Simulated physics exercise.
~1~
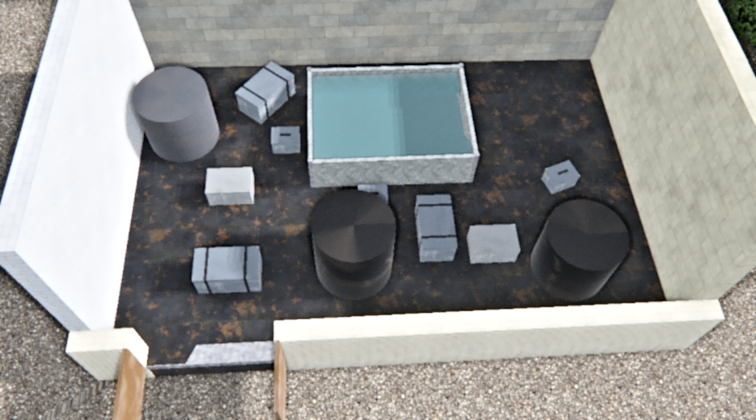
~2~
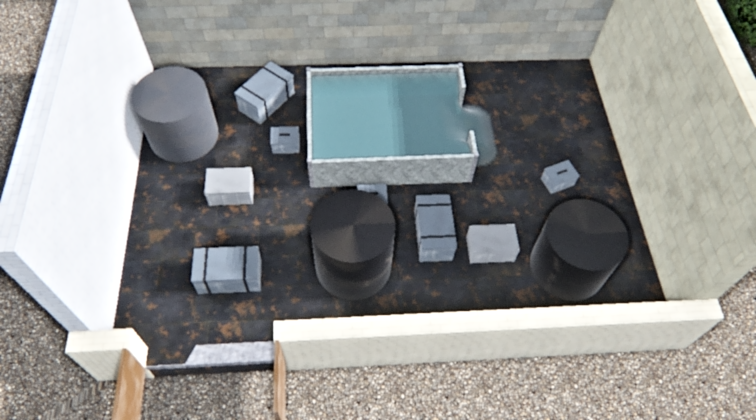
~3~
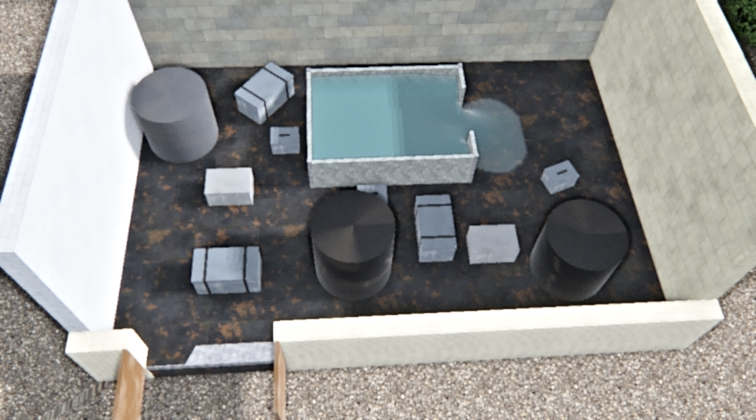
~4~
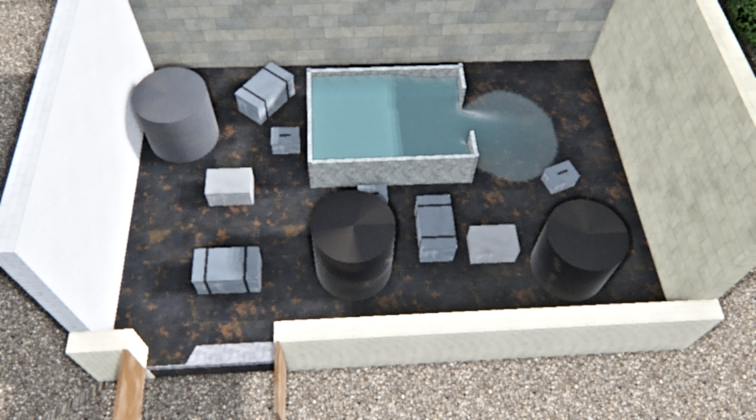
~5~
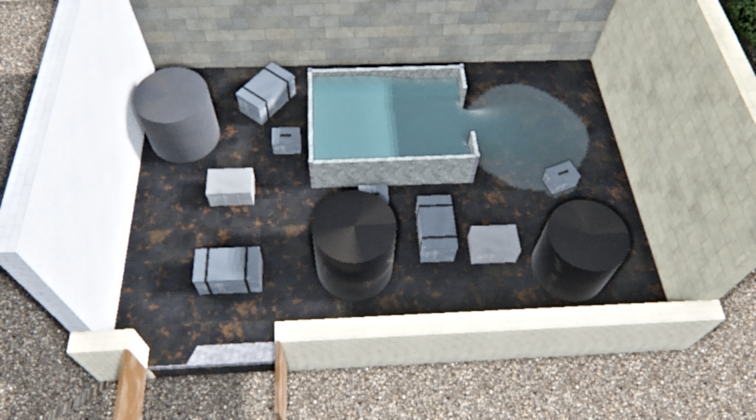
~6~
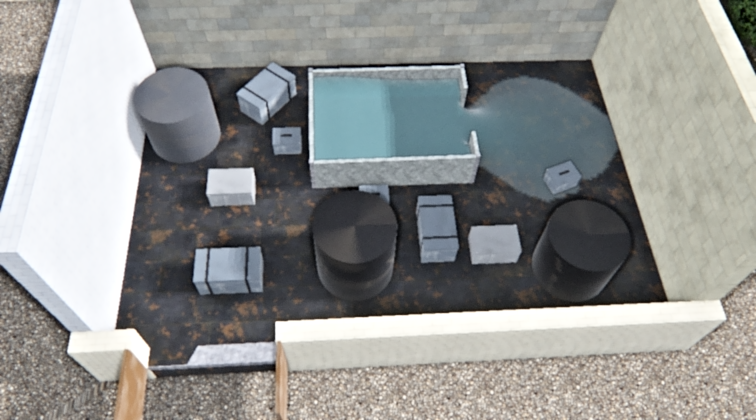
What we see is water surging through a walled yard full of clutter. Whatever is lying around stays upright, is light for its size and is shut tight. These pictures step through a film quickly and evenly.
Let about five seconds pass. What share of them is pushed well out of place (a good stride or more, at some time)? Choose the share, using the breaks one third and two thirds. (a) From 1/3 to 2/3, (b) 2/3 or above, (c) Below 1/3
c, below 1/3.
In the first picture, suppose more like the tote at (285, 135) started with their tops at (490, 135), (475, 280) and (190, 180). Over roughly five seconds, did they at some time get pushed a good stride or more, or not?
In order: Shoved clear, hardly budges, then hardly budges.
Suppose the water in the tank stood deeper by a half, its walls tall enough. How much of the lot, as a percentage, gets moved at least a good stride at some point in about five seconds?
Roughly 10 per cent of them.
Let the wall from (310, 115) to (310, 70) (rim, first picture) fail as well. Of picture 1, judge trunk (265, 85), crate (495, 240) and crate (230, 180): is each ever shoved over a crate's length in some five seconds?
Results in order: Cleared that distance / stayed short / cleared that distance.
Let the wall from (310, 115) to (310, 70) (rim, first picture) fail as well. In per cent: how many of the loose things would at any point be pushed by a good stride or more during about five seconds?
About 40 %.
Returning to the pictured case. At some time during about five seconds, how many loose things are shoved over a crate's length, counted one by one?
Count: 1.
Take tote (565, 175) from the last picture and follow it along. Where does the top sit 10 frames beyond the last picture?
Roughly (634, 255).
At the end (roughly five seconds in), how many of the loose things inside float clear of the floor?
Tally: 1.
A moment on, 0 of 8 are well off their spots; 0 afloat.
Next, 1 of 8 are well off their spots; 0 afloat.
Later, 1 of 8 are well off their spots; 1 afloat.
In the end, 1 of 8 are well off their spots, and 1 have been at some point; 1 afloat.
